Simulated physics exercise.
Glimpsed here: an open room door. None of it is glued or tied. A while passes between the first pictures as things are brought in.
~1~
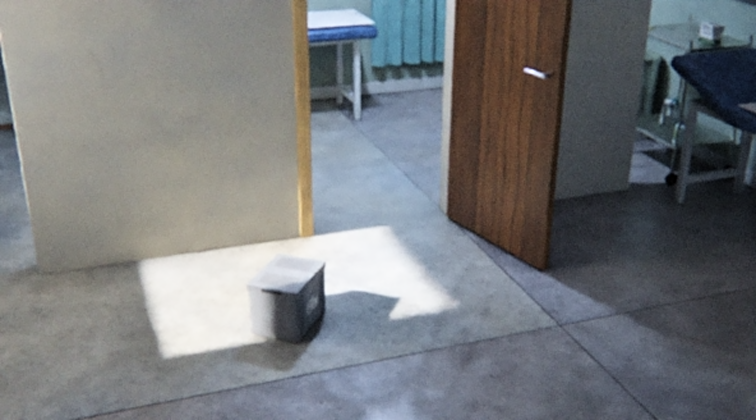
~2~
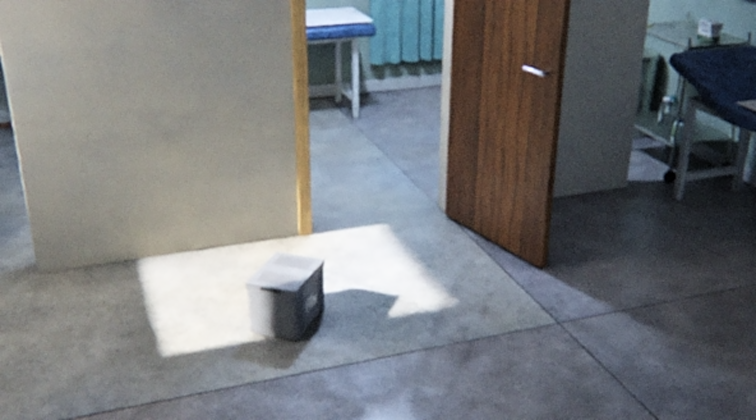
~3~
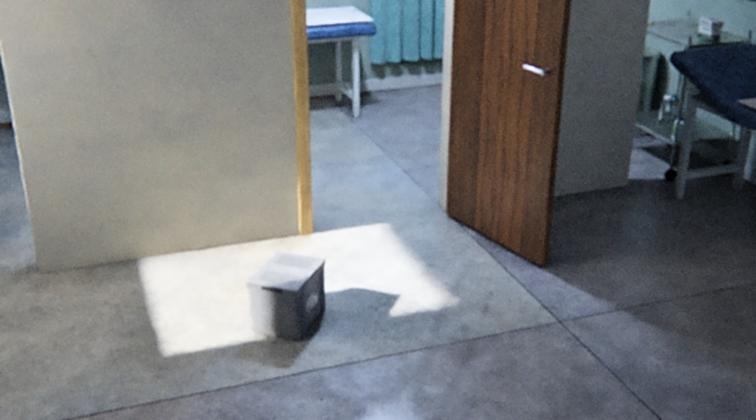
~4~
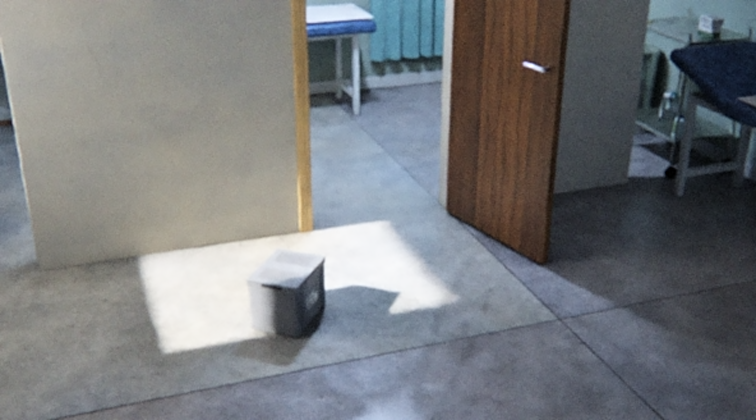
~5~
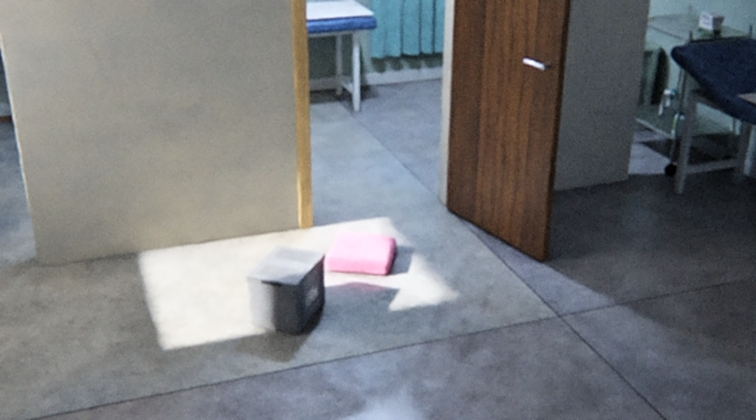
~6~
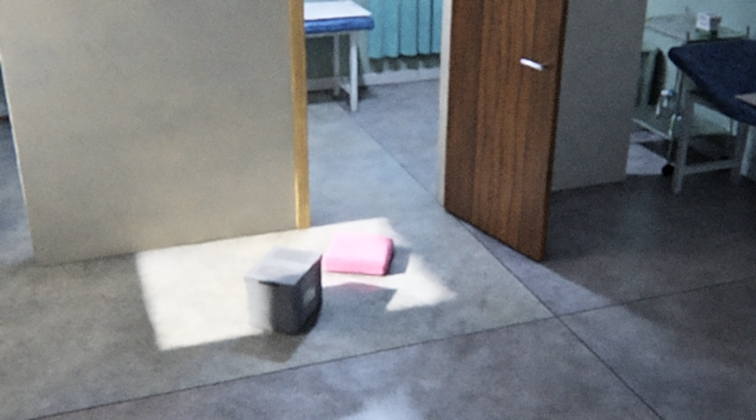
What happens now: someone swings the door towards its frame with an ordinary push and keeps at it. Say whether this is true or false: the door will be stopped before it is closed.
False, it closes fully.
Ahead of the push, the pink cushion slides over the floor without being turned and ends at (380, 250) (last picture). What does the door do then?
After that, the door stays partly open.
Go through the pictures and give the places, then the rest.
In the first frame, door wide open and still; grey tote (288, 298).
In the second frame, door wide open and still; grey tote (287, 296).
In the third frame, door wide open and still; grey tote (288, 295).
In the fourth frame, door wide open and still; grey tote (288, 293).
In the fifth frame, door wide open and still; grey tote (288, 289).
In the sixth frame, door wide open and still; pink cushion (360, 253); grey tote (285, 290).
Then, 1.50 s later than the last frame, door at 49°.
Then, 1.90 s later than the last frame, door at 26°; pink cushion moved about its own width near (314, 242).
When it is over, door at 0°; moved from the start, pink cushion; grey tote as before. End places, in pixels of the last picture, pink cushion near (285, 243).
